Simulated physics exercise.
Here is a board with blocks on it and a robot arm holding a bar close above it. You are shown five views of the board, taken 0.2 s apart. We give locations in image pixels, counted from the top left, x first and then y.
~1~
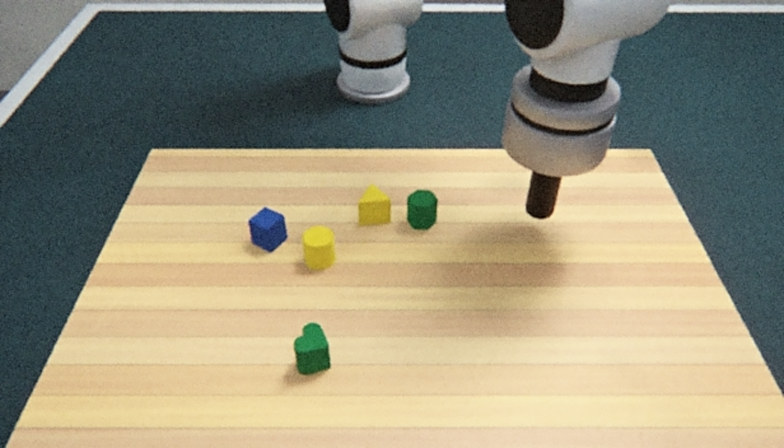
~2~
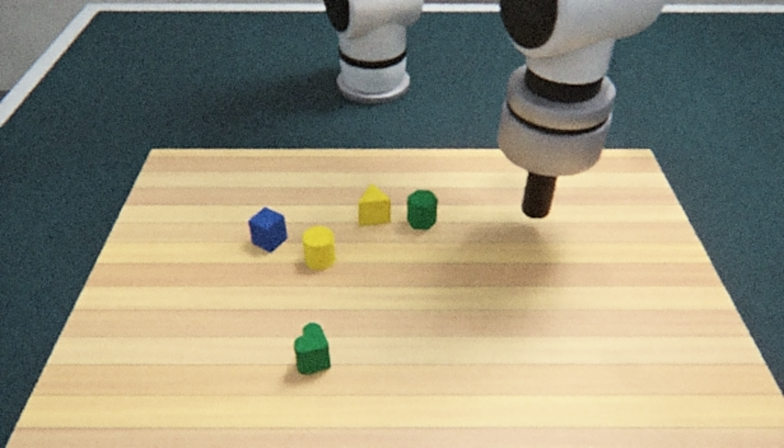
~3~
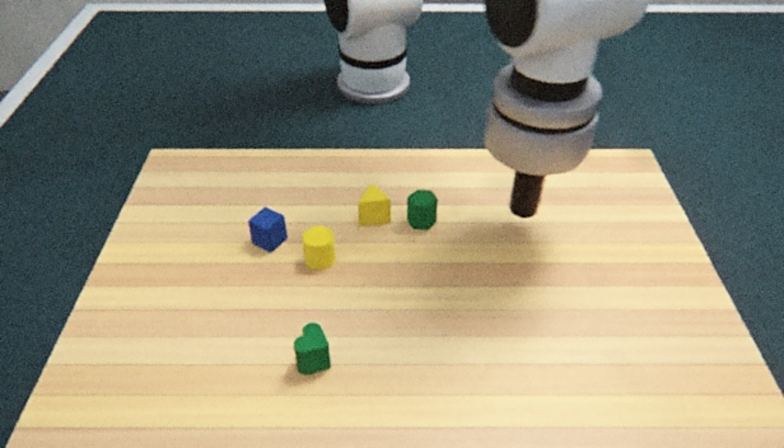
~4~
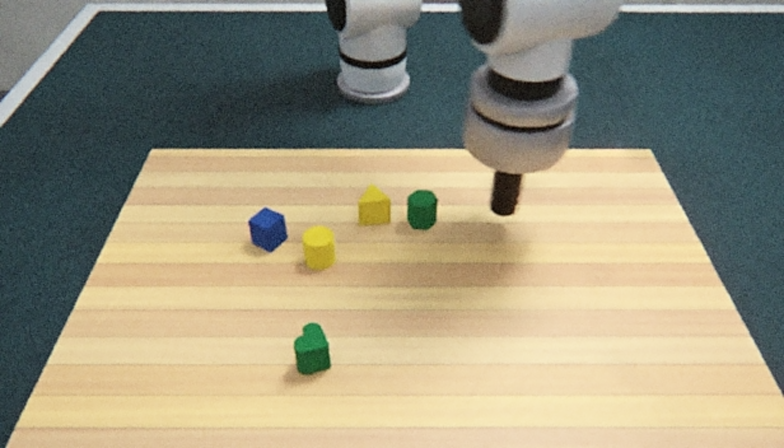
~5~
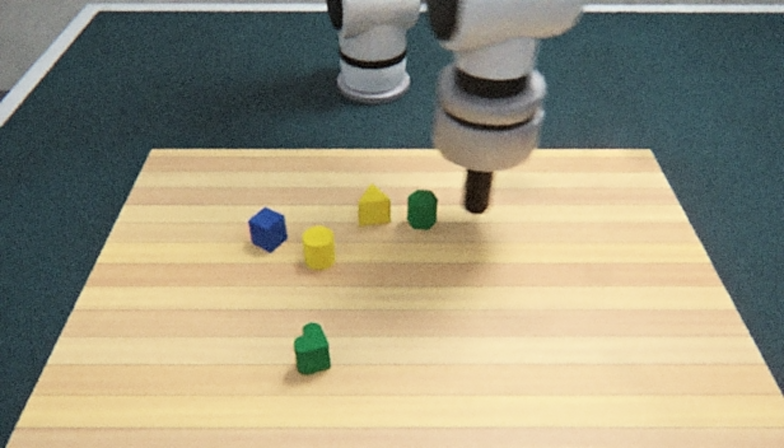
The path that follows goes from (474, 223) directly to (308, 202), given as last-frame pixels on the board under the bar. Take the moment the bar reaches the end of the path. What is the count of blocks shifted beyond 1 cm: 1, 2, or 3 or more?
I predict two.
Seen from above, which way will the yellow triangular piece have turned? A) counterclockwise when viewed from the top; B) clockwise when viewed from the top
The answer is A.
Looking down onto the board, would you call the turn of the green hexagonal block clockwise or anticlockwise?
Seen from above, its turn is counter-clockwise.
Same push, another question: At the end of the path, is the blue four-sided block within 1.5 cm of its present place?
Yes, it checks out.
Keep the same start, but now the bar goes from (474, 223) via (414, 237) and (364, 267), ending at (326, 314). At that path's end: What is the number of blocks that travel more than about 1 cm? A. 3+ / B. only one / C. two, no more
That would be B.
What follows on the original path. One third of the way, bar at (417, 200); yellow triangular piece at (362, 195), turned 30° clockwise; green hexagonal block at (388, 196), turned 15° anticlockwise.
Two thirds of the way, bar at (361, 193); yellow triangular piece at (316, 205); green hexagonal block at (337, 196), turned 70° anticlockwise.
At the end, bar at (306, 185); blue four-sided block still; yellow triangular piece at (298, 212), turned 40° anticlockwise; green hexagonal block at (305, 197), turned 115° anticlockwise.
